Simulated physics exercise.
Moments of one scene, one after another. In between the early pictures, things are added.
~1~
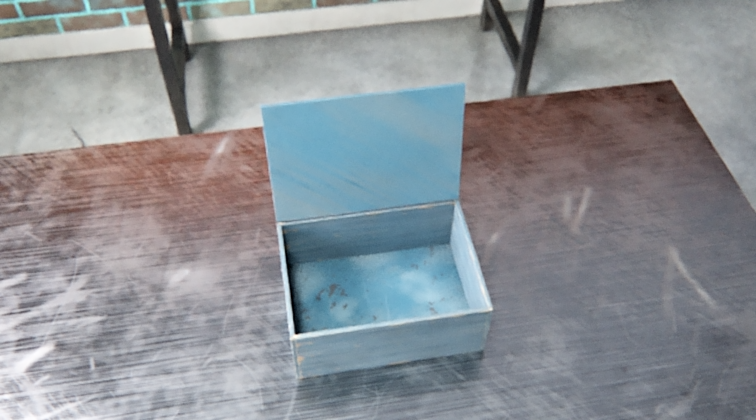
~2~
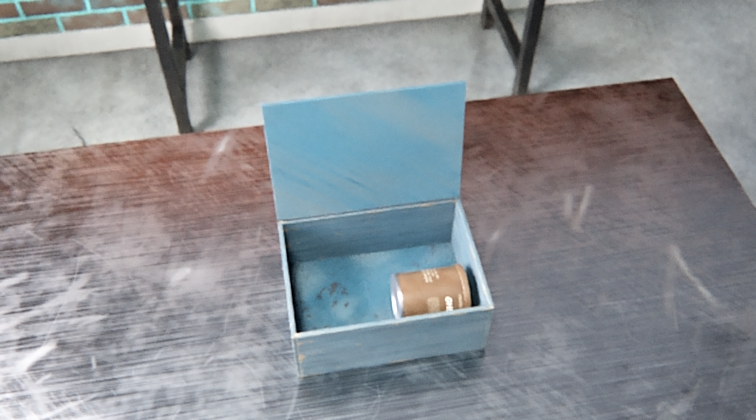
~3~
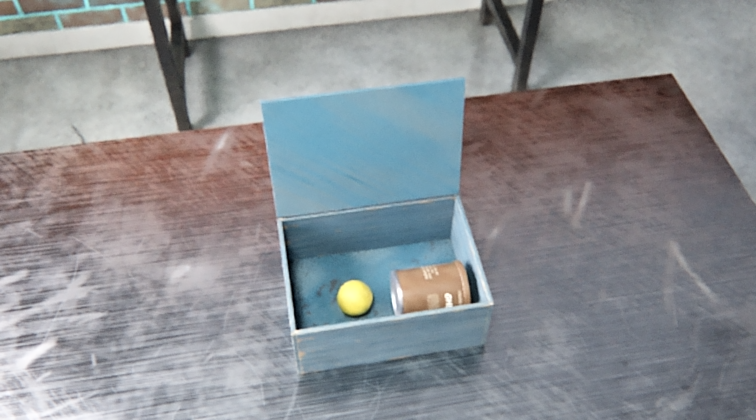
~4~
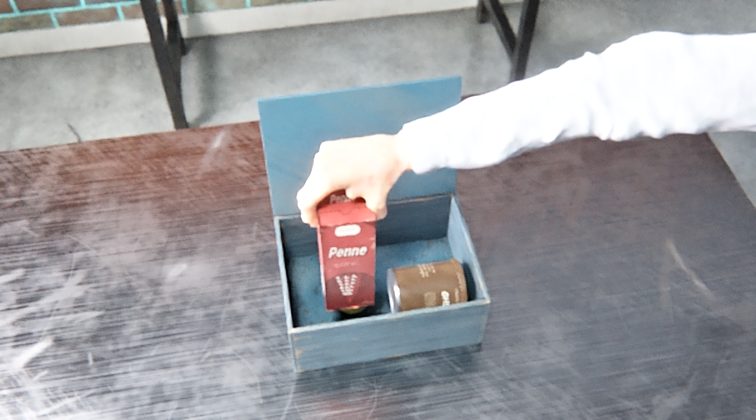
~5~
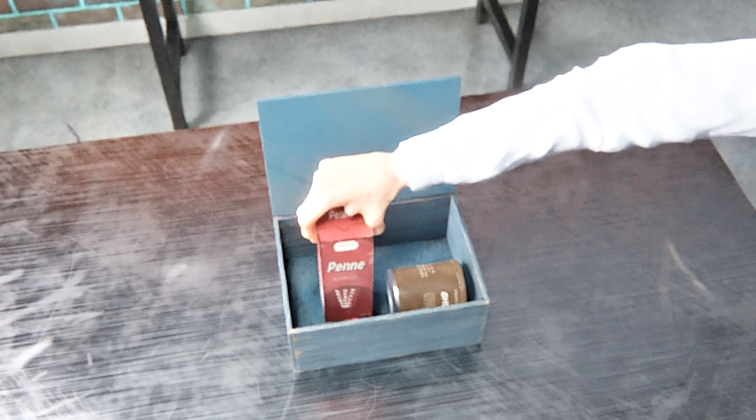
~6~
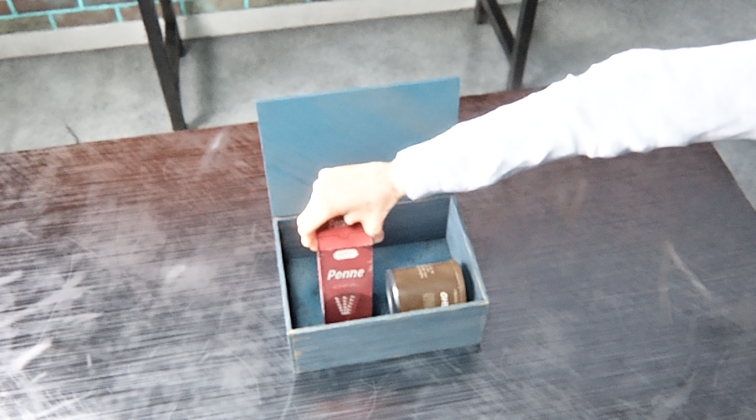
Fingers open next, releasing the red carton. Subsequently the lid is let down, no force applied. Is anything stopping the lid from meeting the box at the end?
Yes, the lid is kept from closing.
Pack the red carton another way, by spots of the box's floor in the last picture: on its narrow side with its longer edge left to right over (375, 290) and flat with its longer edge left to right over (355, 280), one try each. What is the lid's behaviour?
The lid settles down with the first placement and settles down with the second.
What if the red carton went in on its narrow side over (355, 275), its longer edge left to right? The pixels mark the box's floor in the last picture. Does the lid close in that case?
Packed like that, it goes down completely.
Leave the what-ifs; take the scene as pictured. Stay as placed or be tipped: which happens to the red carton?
Well, the red carton ends up skewed.
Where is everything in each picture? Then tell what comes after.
In the first frame, the last thing is not in view yet.
In the second frame, the last thing is not in view yet; brown tin (430, 297).
In the third frame, the last thing is not in view yet; brown tin (430, 293).
The fourth frame shows still above its spot; red carton (346, 251); brown tin (426, 291).
The fifth frame shows still above its spot; red carton (345, 265); brown tin (426, 292).
The sixth frame shows in place under the hand; red carton (344, 272); brown tin (425, 292).
Then, 0.40 s past the last view, red carton rocked 56° from its first pose near (334, 296); yellow lemon displaced about its own width.
Then, 1.30 s past the last view, lid 81° above the rim; red carton rocked 55° from its first pose near (330, 293); yellow lemon displaced about its own width.
Then, 1.70 s past the last view, lid 46° above the rim; red carton rocked 55° from its first pose near (330, 292); yellow lemon displaced about its own width.
Then, 1.90 s past the last view, lid 20° above the rim; red carton rocked 56° from its first pose near (330, 292); yellow lemon displaced about its own width.
Finally, lid 20° above the rim; down or leaning hard in the box, red carton; moved from the start, yellow lemon; brown tin still in place. Final places as the last picture's camera would see them, red carton near (329, 291).
